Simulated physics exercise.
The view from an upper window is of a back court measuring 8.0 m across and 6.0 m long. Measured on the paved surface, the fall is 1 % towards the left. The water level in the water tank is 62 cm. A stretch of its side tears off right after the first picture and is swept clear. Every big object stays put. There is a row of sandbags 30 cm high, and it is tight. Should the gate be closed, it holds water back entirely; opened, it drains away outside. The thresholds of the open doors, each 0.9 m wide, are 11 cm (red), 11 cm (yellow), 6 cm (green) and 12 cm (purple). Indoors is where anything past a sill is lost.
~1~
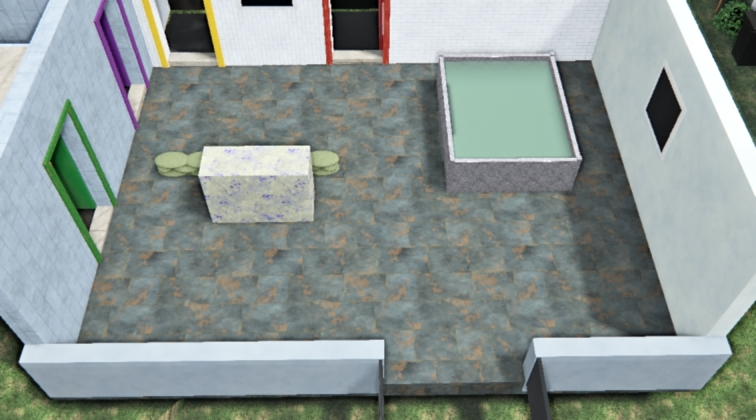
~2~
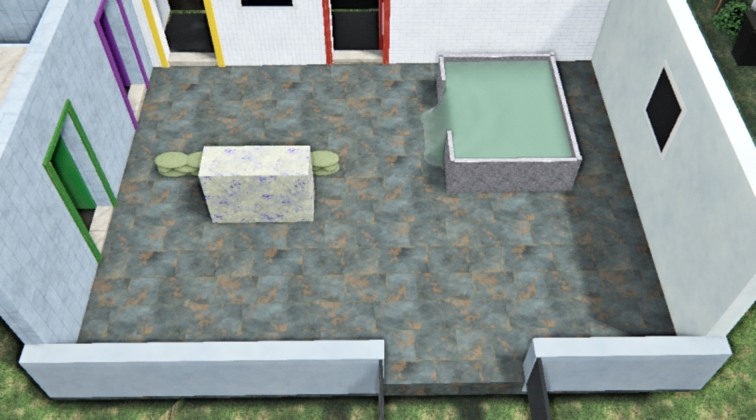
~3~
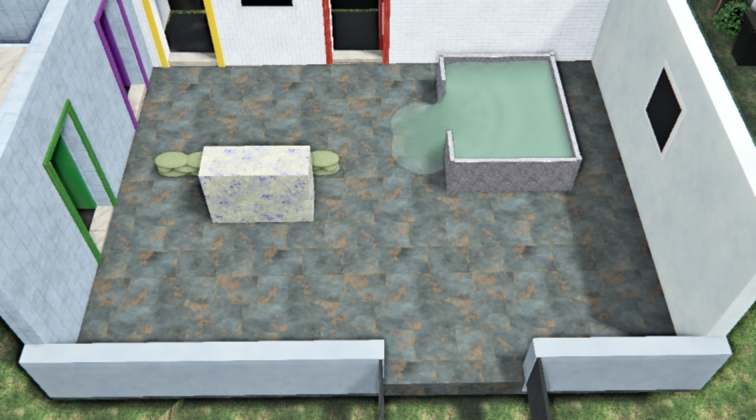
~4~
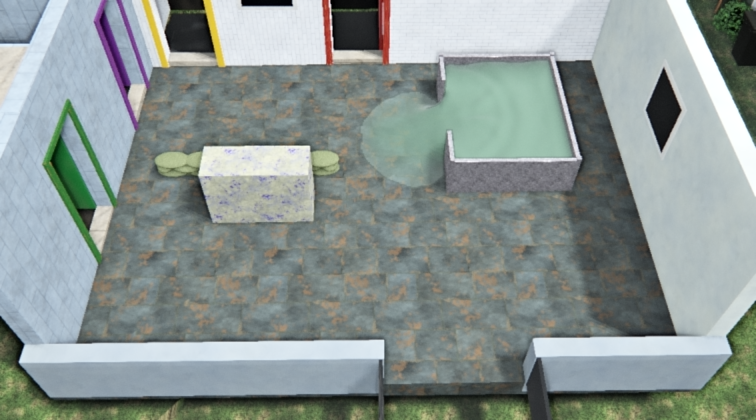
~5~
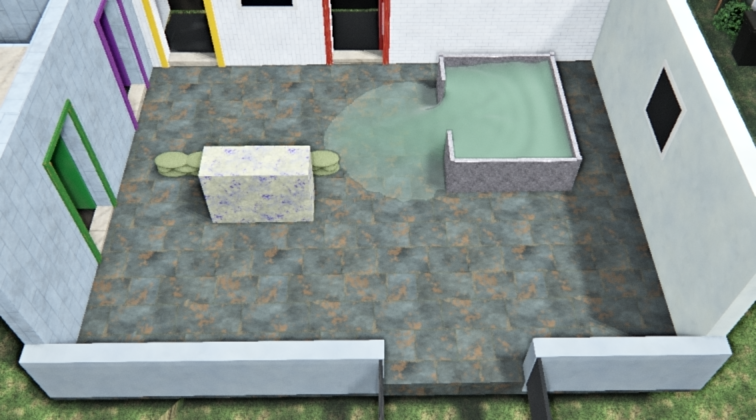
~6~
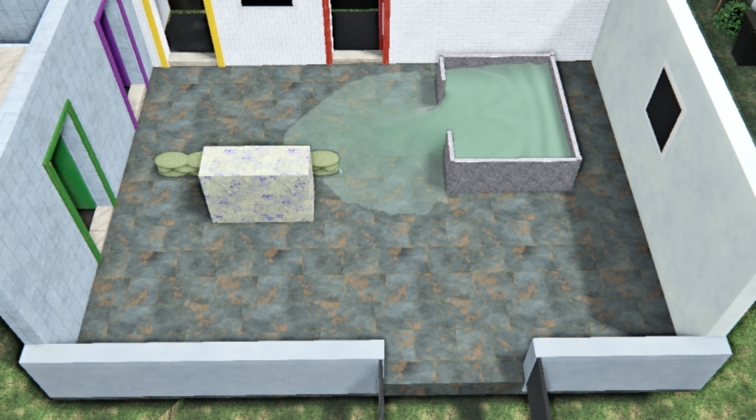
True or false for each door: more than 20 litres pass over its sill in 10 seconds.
Per door: The red door: False; the yellow door: True; the green door: False; the purple door: True.
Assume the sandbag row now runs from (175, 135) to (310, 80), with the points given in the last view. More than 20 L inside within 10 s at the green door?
After that, green comes out too high.
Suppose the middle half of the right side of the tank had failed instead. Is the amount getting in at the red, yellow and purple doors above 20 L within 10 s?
Door by door - red: Within bounds, yellow: Within bounds, purple: Within bounds.
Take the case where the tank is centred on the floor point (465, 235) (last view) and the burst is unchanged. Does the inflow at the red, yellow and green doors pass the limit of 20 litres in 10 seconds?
Then: Red under, yellow below, green over.
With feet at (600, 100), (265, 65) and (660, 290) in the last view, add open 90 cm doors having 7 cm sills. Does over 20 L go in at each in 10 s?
So, in the order given, it's shy of the mark, then beyond the mark, then shy of the mark.
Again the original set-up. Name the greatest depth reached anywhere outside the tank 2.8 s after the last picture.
Depth: Approx. 27 cm.
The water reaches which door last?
That would be the green door, last of all.
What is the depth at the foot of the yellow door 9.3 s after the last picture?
Depth: Approx. 11.5 cm.
Then, 0.7 s after the last picture water covers 25 % of the floor and is deepest (37 cm) near (440, 142); red door 6 cm at the sill, 0 L in, yellow door not reached, green door not reached, purple door not reached.
Then, 1.5 s after the last picture water covers 40 % of the floor and is deepest (31 cm) near (152, 73); red door 7 cm at the sill, 1 L in, yellow door 10 cm at the sill, 0 L in, green door not reached, purple door 23 cm at the sill, 4 L in.
Then, 2.8 s after the last picture water covers 50 % of the floor and is deepest (27 cm) near (145, 101); red door 6 cm at the sill, 1 L in, yellow door 19 cm at the sill, 17 L in, green door 5 cm at the sill, 0 L in, purple door 26 cm at the sill, 89 L in.
Then, 5.3 s after the last picture water covers 60 % of the floor and is deepest (19 cm) near (145, 101); red door 4 cm at the sill, 1 L in, yellow door 17 cm at the sill, 76 L in, green door 6 cm at the sill, 2 L in, purple door 18 cm at the sill, 153 L in.
Then, 9.3 s after the last picture water covers 70 % of the floor and is deepest (12 cm) near (136, 131); red door 7 cm at the sill, 1 L in, yellow door 11 cm at the sill, 102 L in, green door 5 cm at the sill, 2 L in, purple door 12 cm at the sill, 175 L in.
